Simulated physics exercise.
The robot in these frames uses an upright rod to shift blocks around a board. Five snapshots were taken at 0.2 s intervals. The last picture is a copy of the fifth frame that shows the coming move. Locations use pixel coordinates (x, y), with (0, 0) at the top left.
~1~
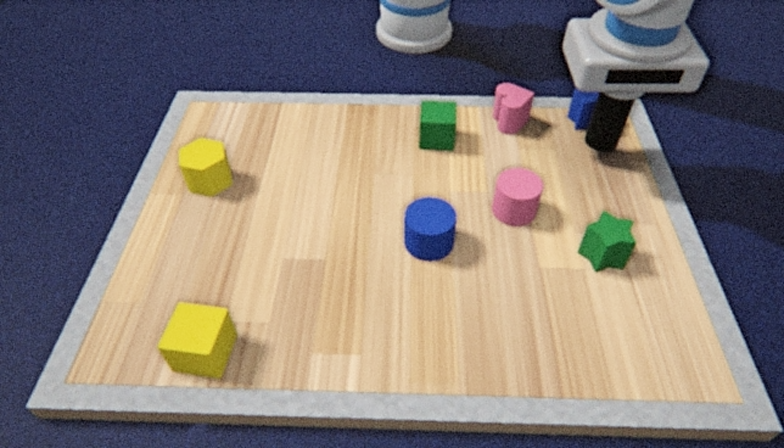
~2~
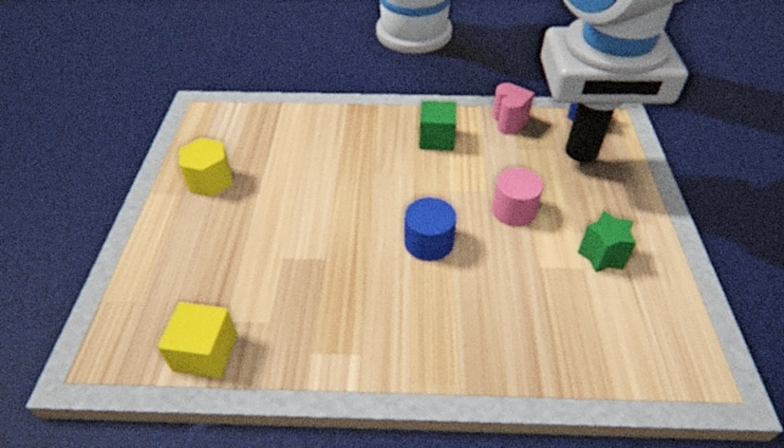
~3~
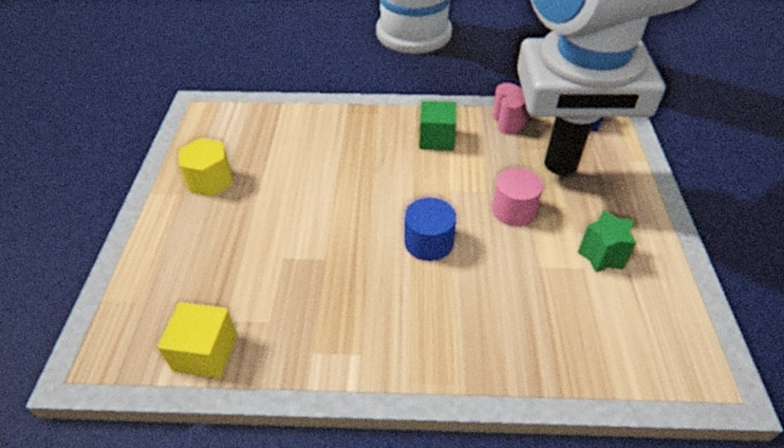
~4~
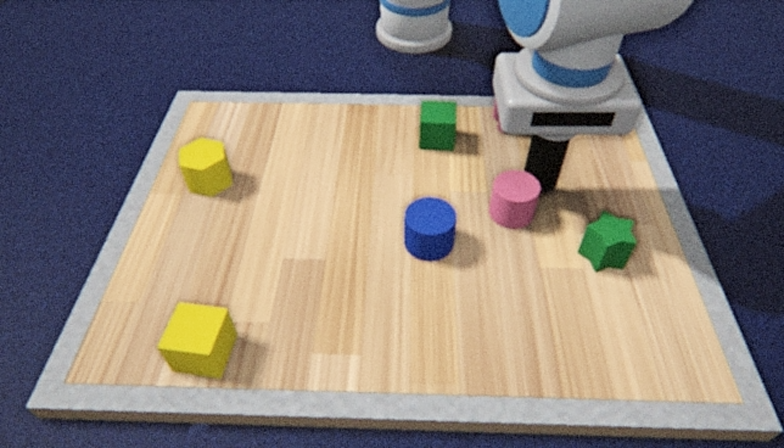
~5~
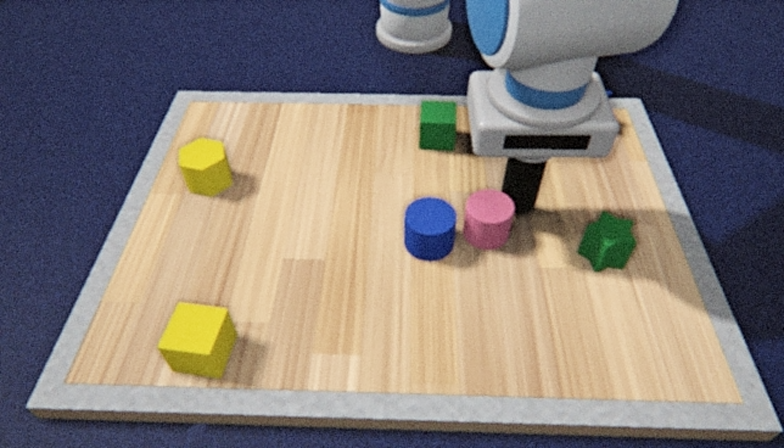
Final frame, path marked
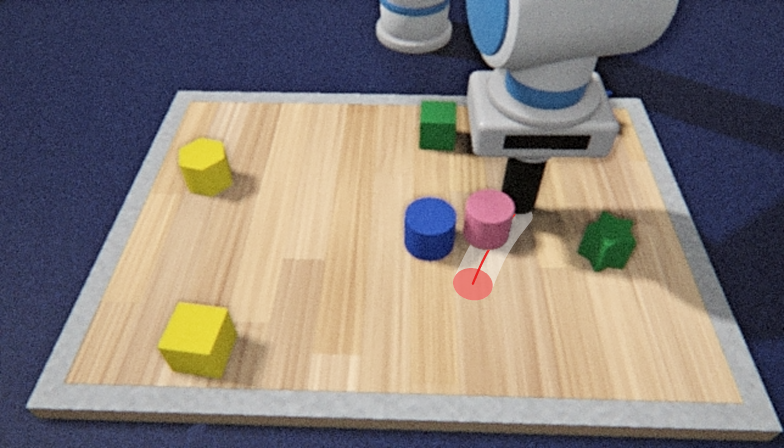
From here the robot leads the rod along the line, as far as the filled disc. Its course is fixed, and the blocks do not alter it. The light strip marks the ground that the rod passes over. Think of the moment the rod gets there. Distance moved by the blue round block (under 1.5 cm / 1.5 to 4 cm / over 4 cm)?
Distance: Between 1.5 and 4 cm.
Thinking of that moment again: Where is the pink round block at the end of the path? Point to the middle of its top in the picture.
At roughly (431, 255).
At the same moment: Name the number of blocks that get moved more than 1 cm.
It shifts two blocks.
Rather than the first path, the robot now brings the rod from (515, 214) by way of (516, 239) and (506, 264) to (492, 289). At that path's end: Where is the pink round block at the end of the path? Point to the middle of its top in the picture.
It should be at (459, 238) by then.
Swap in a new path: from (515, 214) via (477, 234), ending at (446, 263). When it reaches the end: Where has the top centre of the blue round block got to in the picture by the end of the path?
(393, 230)
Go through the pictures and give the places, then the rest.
Lower end of the rod at (601, 142), tops of blocks, blue round block at (431, 215), pink round block at (520, 183), green star block at (614, 228), in the first frame.
Rod at (582, 152), blocks as before, in the second frame.
Rod at (561, 165), blocks as before, in the third frame.
Rod at (540, 181), pink round block at (517, 185), in the fourth frame.
Rod at (518, 202), blue round block at (431, 215), pink round block at (491, 205), green star block at (614, 228), in the fifth frame.
The drawn path runs from (515, 214) over (499, 235) and (484, 258) to (473, 284).
On the path given first. One third of the way, rod at (501, 222); blue round block at (417, 218); pink round block at (468, 223).
Two thirds of the way, rod at (487, 245); blue round block at (402, 221); pink round block at (448, 242).
At the end, rod at (475, 272); blue round block at (399, 221); pink round block at (431, 255); green star block not moved.
